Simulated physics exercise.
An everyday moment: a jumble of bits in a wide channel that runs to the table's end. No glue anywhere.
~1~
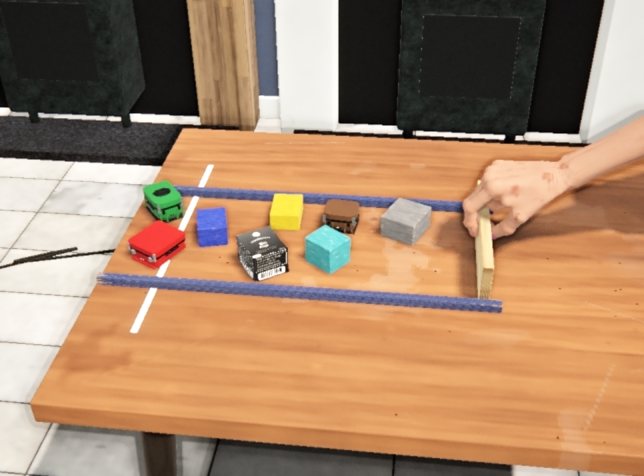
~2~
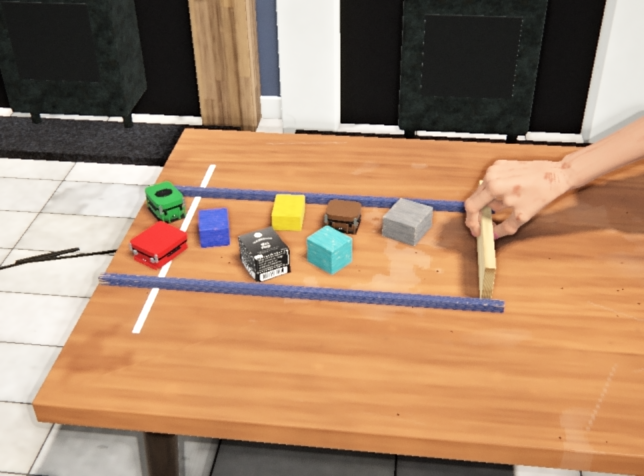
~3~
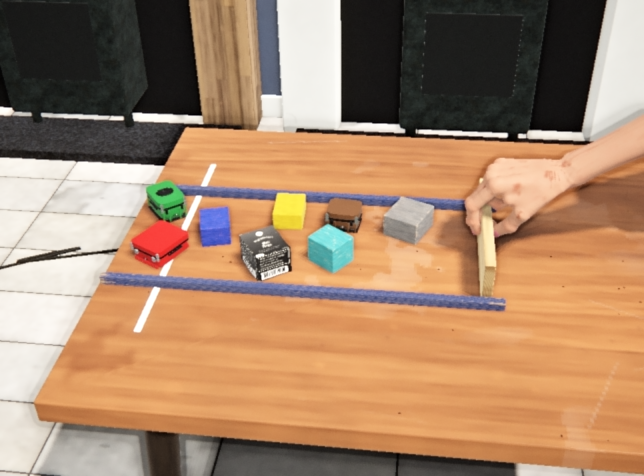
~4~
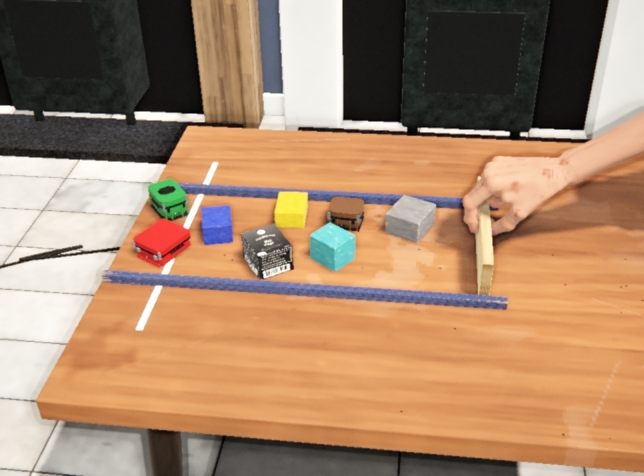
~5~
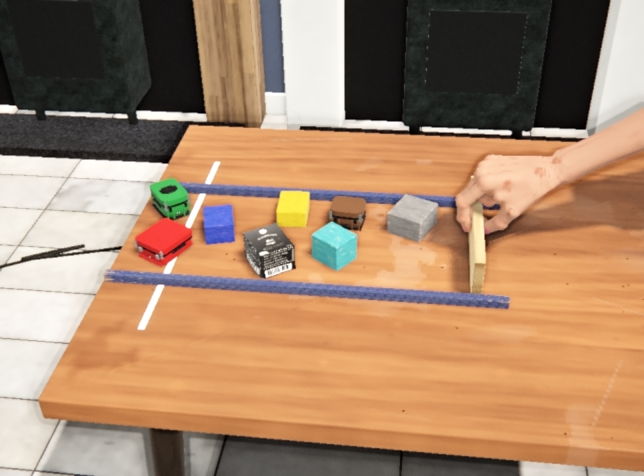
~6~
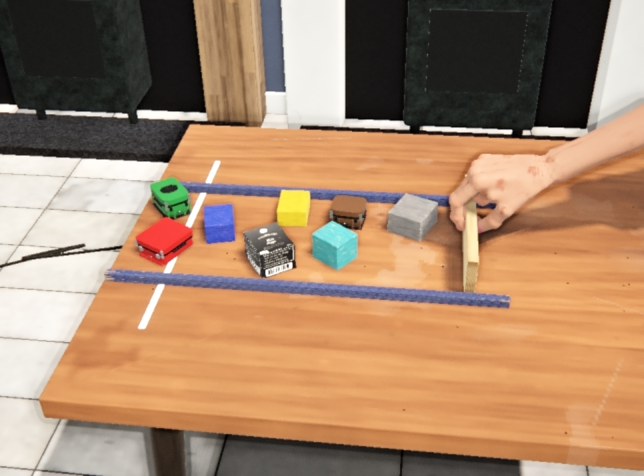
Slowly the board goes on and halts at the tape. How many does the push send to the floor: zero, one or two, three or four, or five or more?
In the end the number that fall off is three or four.
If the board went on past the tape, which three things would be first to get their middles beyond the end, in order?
Earliest first: The green case, the yellow block, the red case.
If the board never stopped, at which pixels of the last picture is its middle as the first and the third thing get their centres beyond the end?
First at (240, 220), next at (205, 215).
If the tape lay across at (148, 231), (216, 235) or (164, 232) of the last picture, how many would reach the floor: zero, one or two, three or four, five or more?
In that order: More than four; one to two; five or over.
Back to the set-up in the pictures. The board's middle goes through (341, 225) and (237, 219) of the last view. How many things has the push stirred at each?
By then 4, and 8.
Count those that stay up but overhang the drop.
3 of them.
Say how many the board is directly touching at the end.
That makes 2.
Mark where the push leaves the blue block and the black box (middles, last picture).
The blue block stops around (136, 222); the black box around (130, 248).
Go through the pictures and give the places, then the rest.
In the first frame, green case (163, 202); red case (158, 246); blue block (212, 227); board (483, 238); tape (178, 237).
In the second frame, red case (160, 246); board (485, 238).
In the third frame, blue block (215, 227); grey block (409, 220).
In the fourth frame, green case (168, 200); yellow block (292, 209).
In the fifth frame, red case (165, 243); brown case (348, 214).
In the sixth frame, green case (171, 199); red case (165, 242); blue block (220, 224); board (469, 232); tape (185, 233).
A little later, none off yet; green case at rest near (171, 199); red case at rest near (165, 242); blue block at rest near (220, 224).
Next, none off yet; green case at rest near (171, 199); red case at rest near (165, 242); blue block shifted a little near (206, 225).
Later still, none off yet; green case tilted well over near (126, 209); red case shifted a little near (143, 240); blue block shifted about its own width near (176, 225).
When it is over, the number that fall off is three or four; down, yellow block, red case and green case.
